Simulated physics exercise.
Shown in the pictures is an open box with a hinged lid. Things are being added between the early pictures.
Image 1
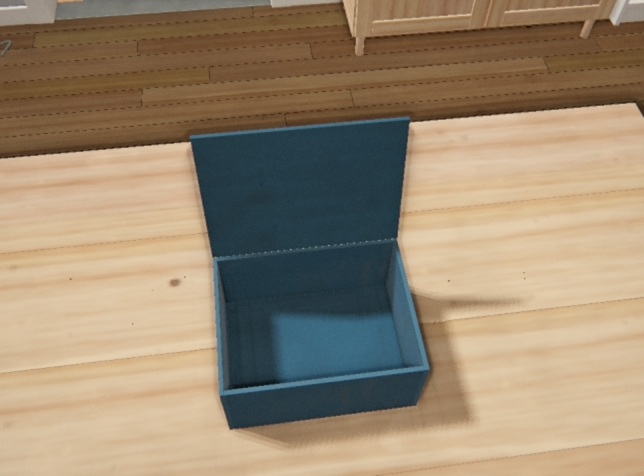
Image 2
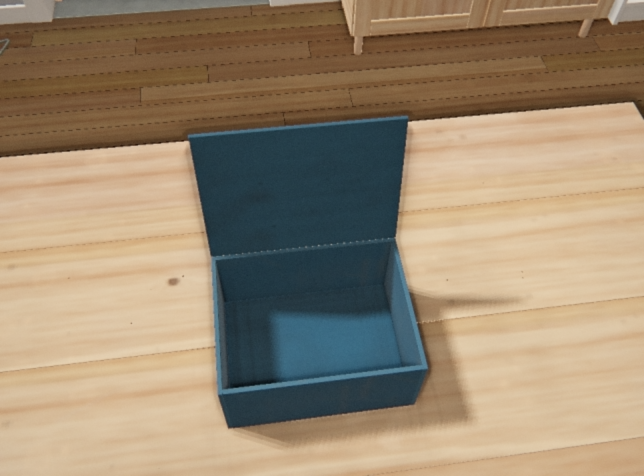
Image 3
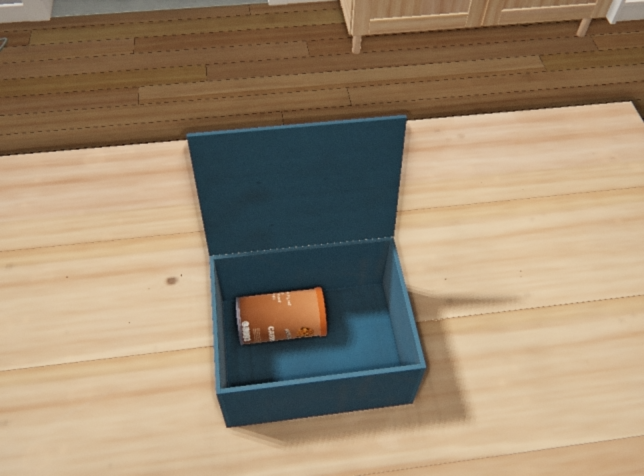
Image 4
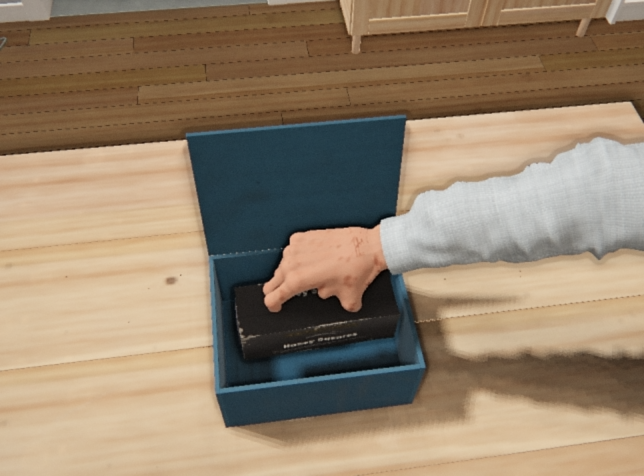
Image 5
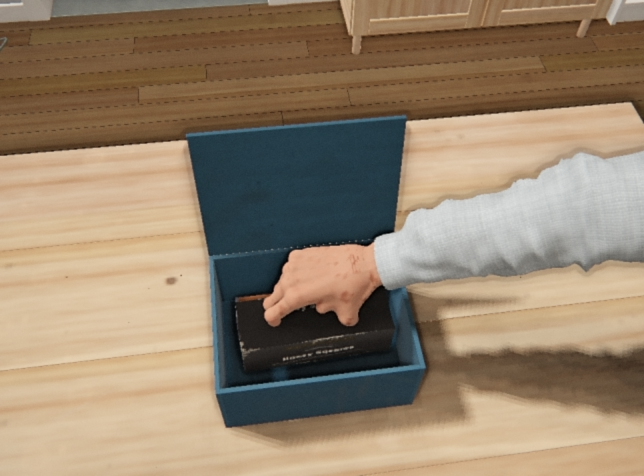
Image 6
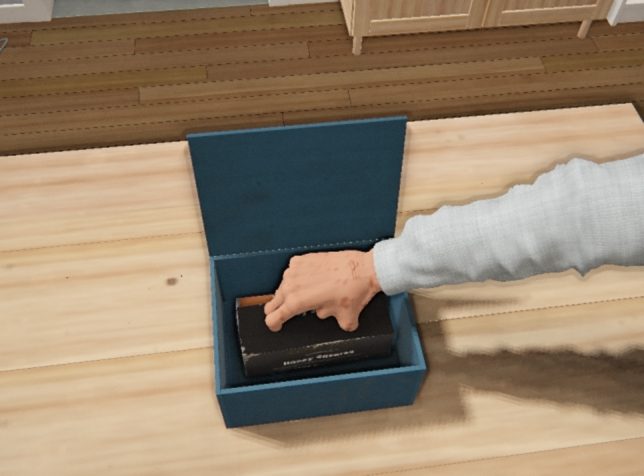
An orange tin appears in the open blue box, then a hand lowers a black carton inside.
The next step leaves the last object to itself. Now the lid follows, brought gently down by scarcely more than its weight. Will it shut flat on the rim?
Yes.
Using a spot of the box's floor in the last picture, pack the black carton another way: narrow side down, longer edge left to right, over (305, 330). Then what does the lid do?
Put it in like that and the lid gets all the way down.
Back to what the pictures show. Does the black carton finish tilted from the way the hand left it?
At the finish the black carton holds its orientation.
Then, 1.10 s on from there, lid starting down; black carton shifted a little near (316, 351); orange tin shifted a little.
Then, 1.80 s on from there, lid 33° above the rim; black carton shifted a little near (316, 351); orange tin shifted a little.
In the end, lid shut; moved from the start, black carton; orange tin unmoved. At the end, from the last picture's camera, black carton near (316, 351).
